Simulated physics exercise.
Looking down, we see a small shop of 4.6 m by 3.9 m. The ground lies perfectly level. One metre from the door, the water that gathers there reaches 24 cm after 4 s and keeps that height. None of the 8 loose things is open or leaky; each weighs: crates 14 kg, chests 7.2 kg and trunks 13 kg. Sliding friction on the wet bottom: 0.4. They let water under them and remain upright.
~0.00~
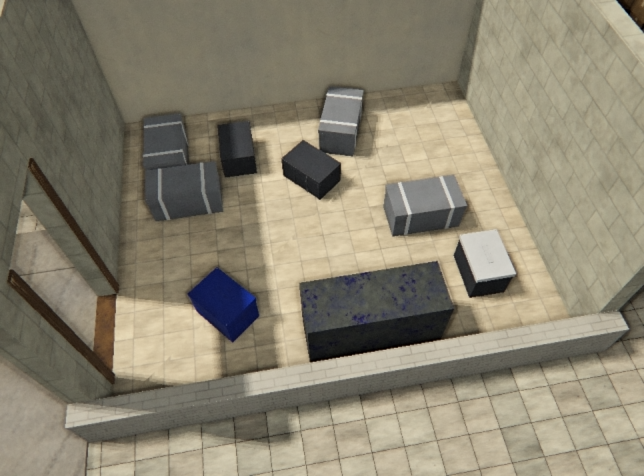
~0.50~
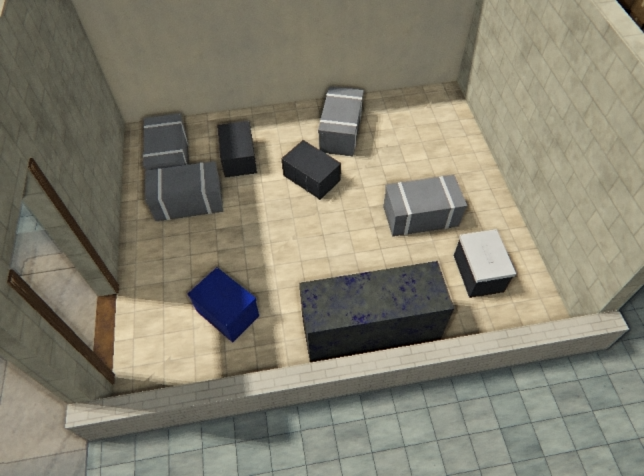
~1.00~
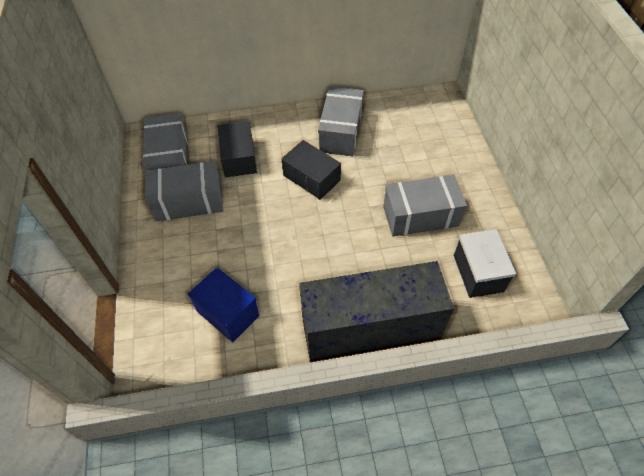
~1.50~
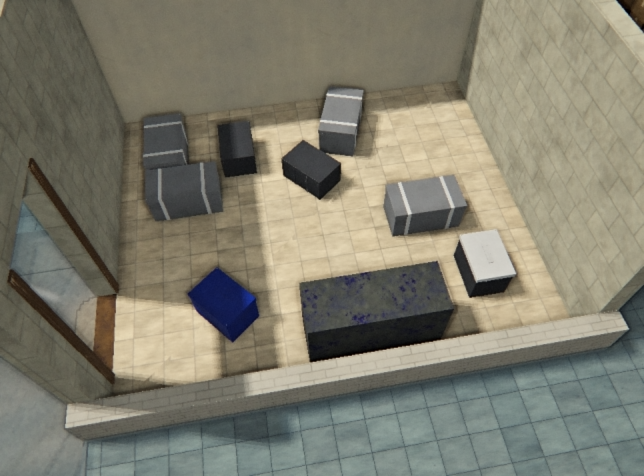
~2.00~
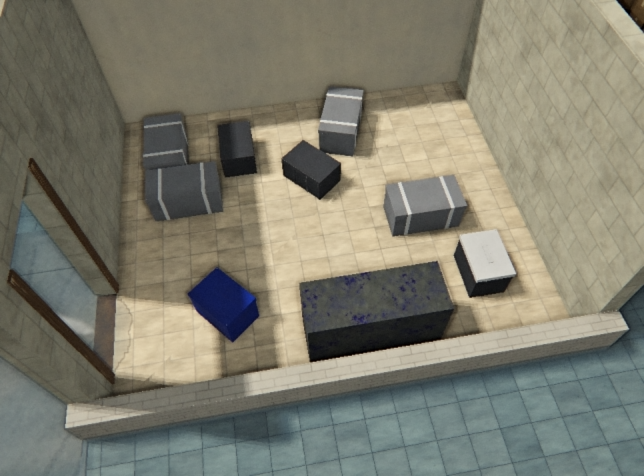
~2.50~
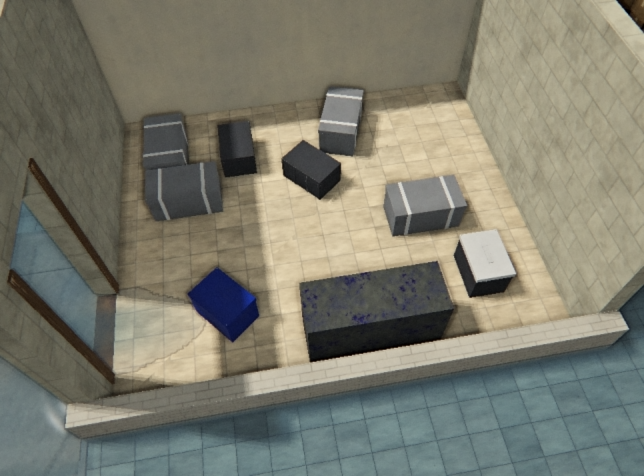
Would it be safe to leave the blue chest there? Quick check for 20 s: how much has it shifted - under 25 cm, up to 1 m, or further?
I would say it goes a long way.
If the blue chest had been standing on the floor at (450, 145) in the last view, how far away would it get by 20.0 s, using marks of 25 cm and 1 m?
In that run it wanders far off.
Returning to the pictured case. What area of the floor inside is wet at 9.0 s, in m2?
Somewhere around 15 m2, roughly.
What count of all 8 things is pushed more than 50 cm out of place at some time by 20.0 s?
The answer here is 8.
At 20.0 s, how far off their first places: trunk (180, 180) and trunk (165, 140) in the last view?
Shifts: 300 cm / 140 cm.
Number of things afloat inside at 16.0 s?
At that moment it comes to 8.
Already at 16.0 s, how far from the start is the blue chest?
Roughly 300 cm.
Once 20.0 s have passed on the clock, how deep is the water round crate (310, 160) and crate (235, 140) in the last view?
Roughly 14 and 13 cm.
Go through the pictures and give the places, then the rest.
In the first picture, the blue chest at (221, 296) rests on the ground; water covers 0.0 m2; 0 of 8 have shifted.
In the second picture, the blue chest at (221, 296) rests on the ground; water covers 0.0 m2; 0 of 8 have shifted.
In the third picture, the blue chest at (221, 296), on the bottom; water covers 0.0 m2; 0 of 8 have shifted.
In the fourth picture, the blue chest at (221, 296) rests on the ground; 0.0 m2 under water; 0 of 8 have shifted.
In the fifth picture, the blue chest at (221, 296) rests on the ground; water covers 0.1 m2; 0 of 8 have shifted.
In the sixth picture, the blue chest at (221, 296), on the bottom; water covers 0.6 m2; 0 of 8 have shifted.
After 4.0 s the blue chest is near (293, 273), 0.7 m from its start, aground; 0 afloat.
After 9.0 s the blue chest is near (477, 204), 2.8 m from its start, afloat; 3 afloat.
After 16.0 s the blue chest is near (488, 166), 3.2 m from its start, afloat; 8 afloat.
After 20.0 s the blue chest is near (436, 144), 3.0 m from its start, afloat; 8 afloat.
